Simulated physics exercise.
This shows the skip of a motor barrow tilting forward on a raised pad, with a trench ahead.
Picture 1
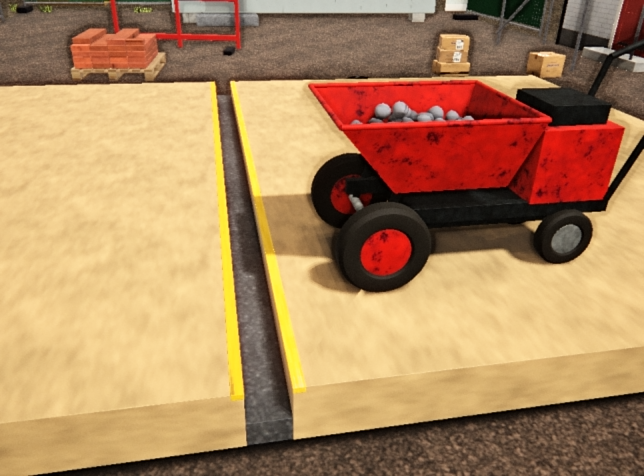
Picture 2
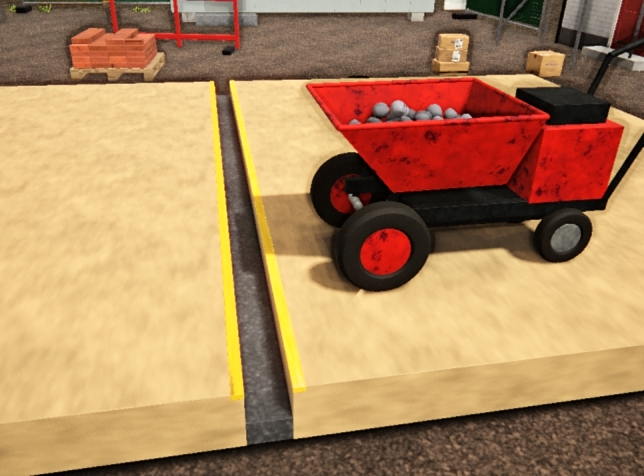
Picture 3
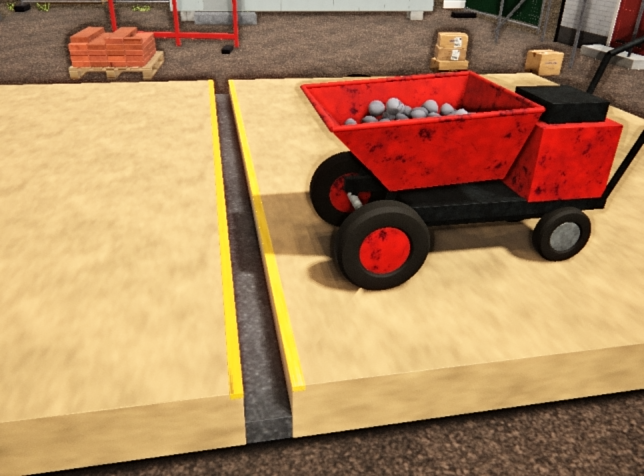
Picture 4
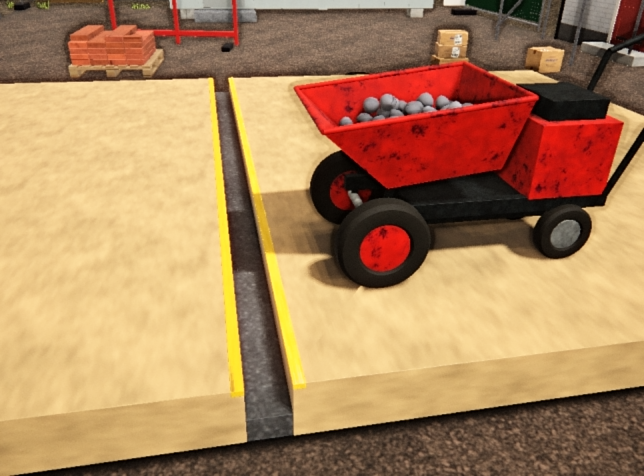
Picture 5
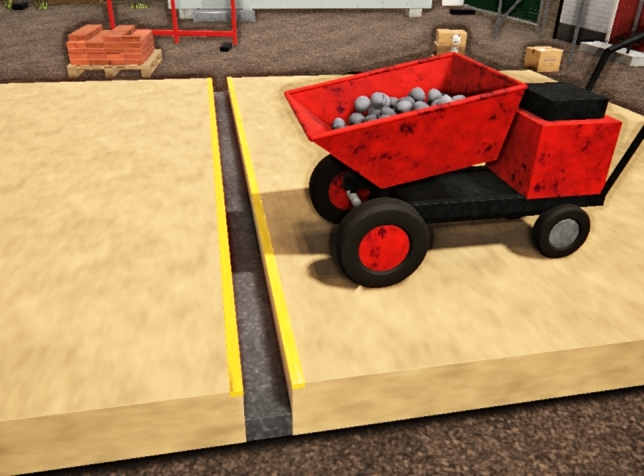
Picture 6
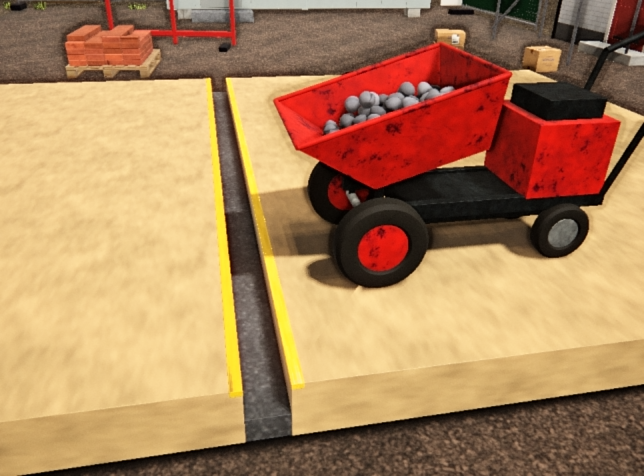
Red skip of a motor barrow loaded with round grey cobbles tilting gradually forward to the left, its wheels staying still beside a narrow trench.
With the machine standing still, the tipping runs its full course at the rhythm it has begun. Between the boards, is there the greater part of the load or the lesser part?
I expect the trench to not get most of the load.
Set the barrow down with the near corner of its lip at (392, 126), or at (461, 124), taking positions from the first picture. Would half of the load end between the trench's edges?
So the first stop would give past the halfway mark, while the second would give short of the halfway mark.
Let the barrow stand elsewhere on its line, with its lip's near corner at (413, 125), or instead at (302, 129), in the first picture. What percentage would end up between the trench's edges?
About 50 per cent, then about 0 per cent.
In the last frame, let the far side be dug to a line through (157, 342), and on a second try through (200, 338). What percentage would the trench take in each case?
The first case gives around 100 percent, and the second around 60 percent.
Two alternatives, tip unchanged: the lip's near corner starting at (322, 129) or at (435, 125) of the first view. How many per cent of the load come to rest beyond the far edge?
Roughly 80 and 10 percent respectively.
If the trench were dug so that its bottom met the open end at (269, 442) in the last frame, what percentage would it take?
I'd guess about 10 %.
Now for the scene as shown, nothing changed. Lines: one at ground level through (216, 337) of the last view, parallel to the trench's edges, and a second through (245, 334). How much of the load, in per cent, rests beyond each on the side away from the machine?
Roughly 60 per cent, then roughly 70 per cent.
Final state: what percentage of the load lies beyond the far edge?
Roughly 75 percent.
Shortly afterwards, skip tipped steeply; the whole lot in the skip.
Next, skip tipped steeply; the bulk in the skip; only a few in or heaped over the trench; a little beyond it.
Some moments later, skip tipped right over; near a quarter in the skip; a little in or heaped over the trench; the bulk beyond it.
In the end, skip tipped right over; near a quarter in the skip; a little in or heaped over the trench; the bulk beyond it.
